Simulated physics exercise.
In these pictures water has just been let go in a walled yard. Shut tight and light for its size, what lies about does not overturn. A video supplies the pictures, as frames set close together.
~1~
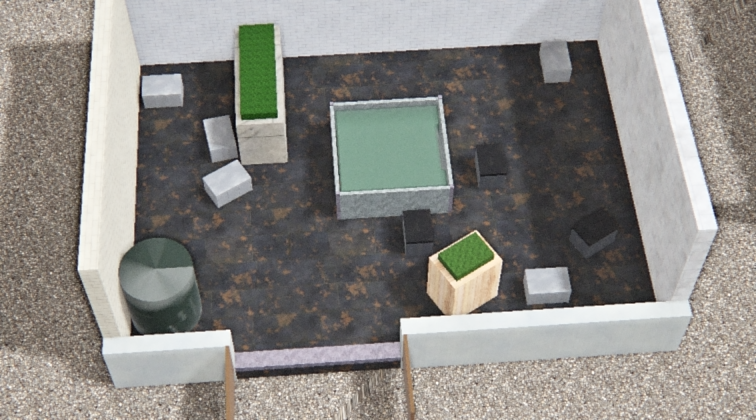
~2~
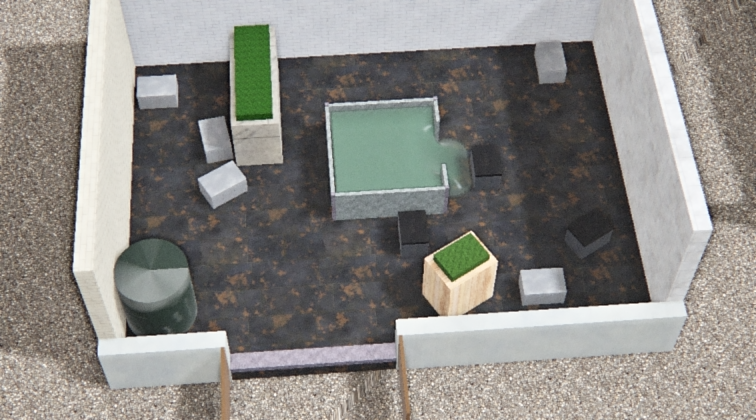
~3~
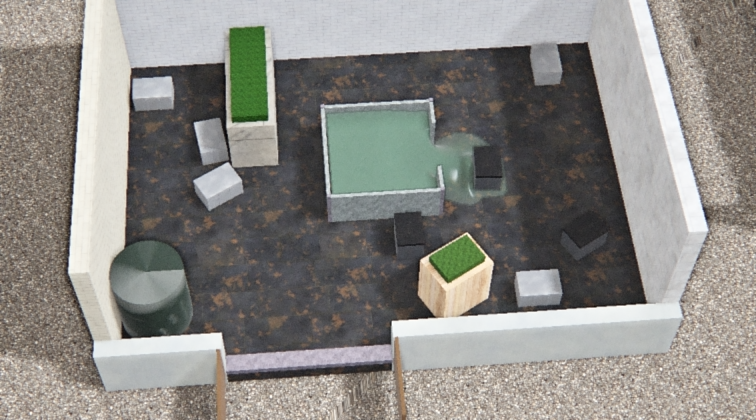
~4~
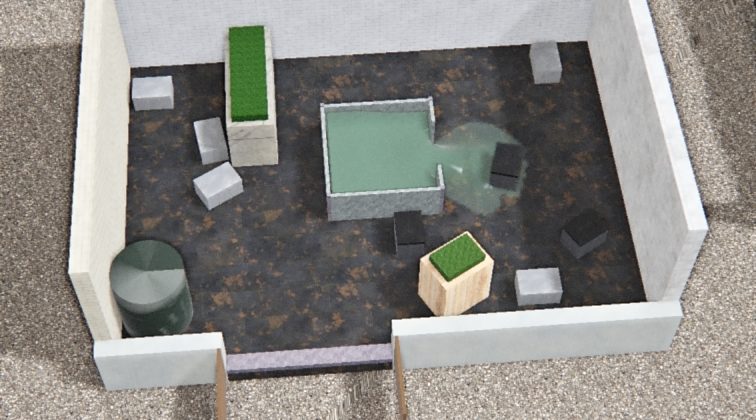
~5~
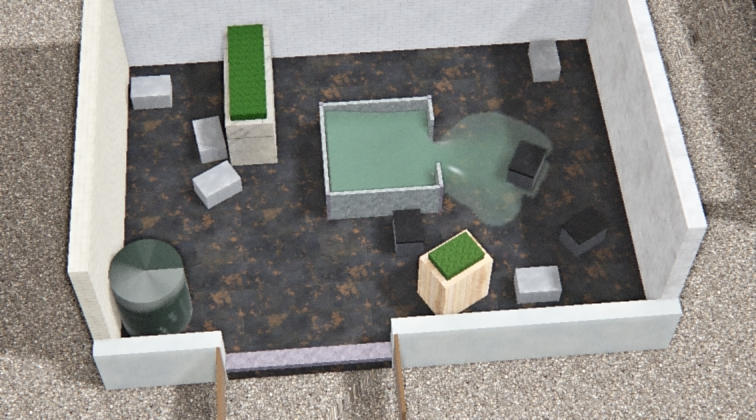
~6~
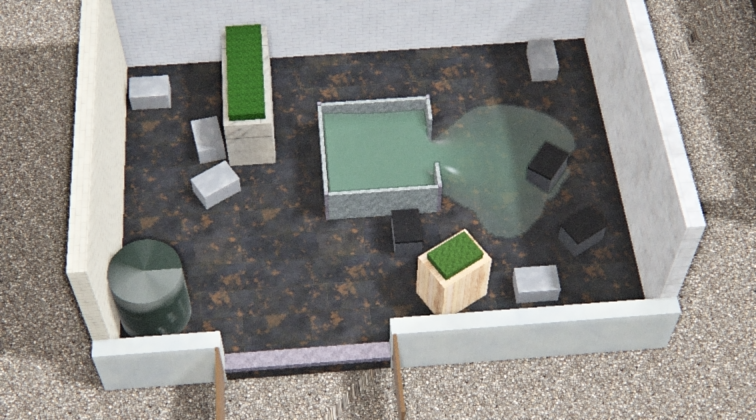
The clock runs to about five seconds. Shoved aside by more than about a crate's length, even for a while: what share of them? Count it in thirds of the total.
A third to two thirds.
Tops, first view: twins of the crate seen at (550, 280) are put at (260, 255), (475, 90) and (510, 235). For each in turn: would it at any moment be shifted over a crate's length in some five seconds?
Per listing: Largely stays, largely stays, largely stays.
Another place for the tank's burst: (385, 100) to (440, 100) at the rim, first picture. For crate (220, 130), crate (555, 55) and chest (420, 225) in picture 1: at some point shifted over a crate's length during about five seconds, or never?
Result per item - short of that distance / displaced that far / short of that distance.
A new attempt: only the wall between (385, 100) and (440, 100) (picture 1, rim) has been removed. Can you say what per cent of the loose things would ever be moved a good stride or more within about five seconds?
My estimate is some 10 per cent of them.
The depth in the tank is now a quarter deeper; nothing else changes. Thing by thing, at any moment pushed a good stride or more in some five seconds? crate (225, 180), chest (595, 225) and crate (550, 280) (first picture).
In the order you named them: Stayed within the threshold, went past the threshold, went past the threshold.
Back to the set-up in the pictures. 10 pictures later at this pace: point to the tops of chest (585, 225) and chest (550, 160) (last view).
(613, 260) and (616, 198), about.
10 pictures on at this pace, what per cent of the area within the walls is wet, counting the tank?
My guess is around 35 per cent.
A moment on, 1 of 8 are well off their spots; 0 afloat.
Next, 2 of 8 are well off their spots; 2 afloat.
Later, 2 of 8 are well off their spots; 3 afloat.
In the end, 3 of 8 are well off their spots, and 3 have been at some point; 3 afloat.
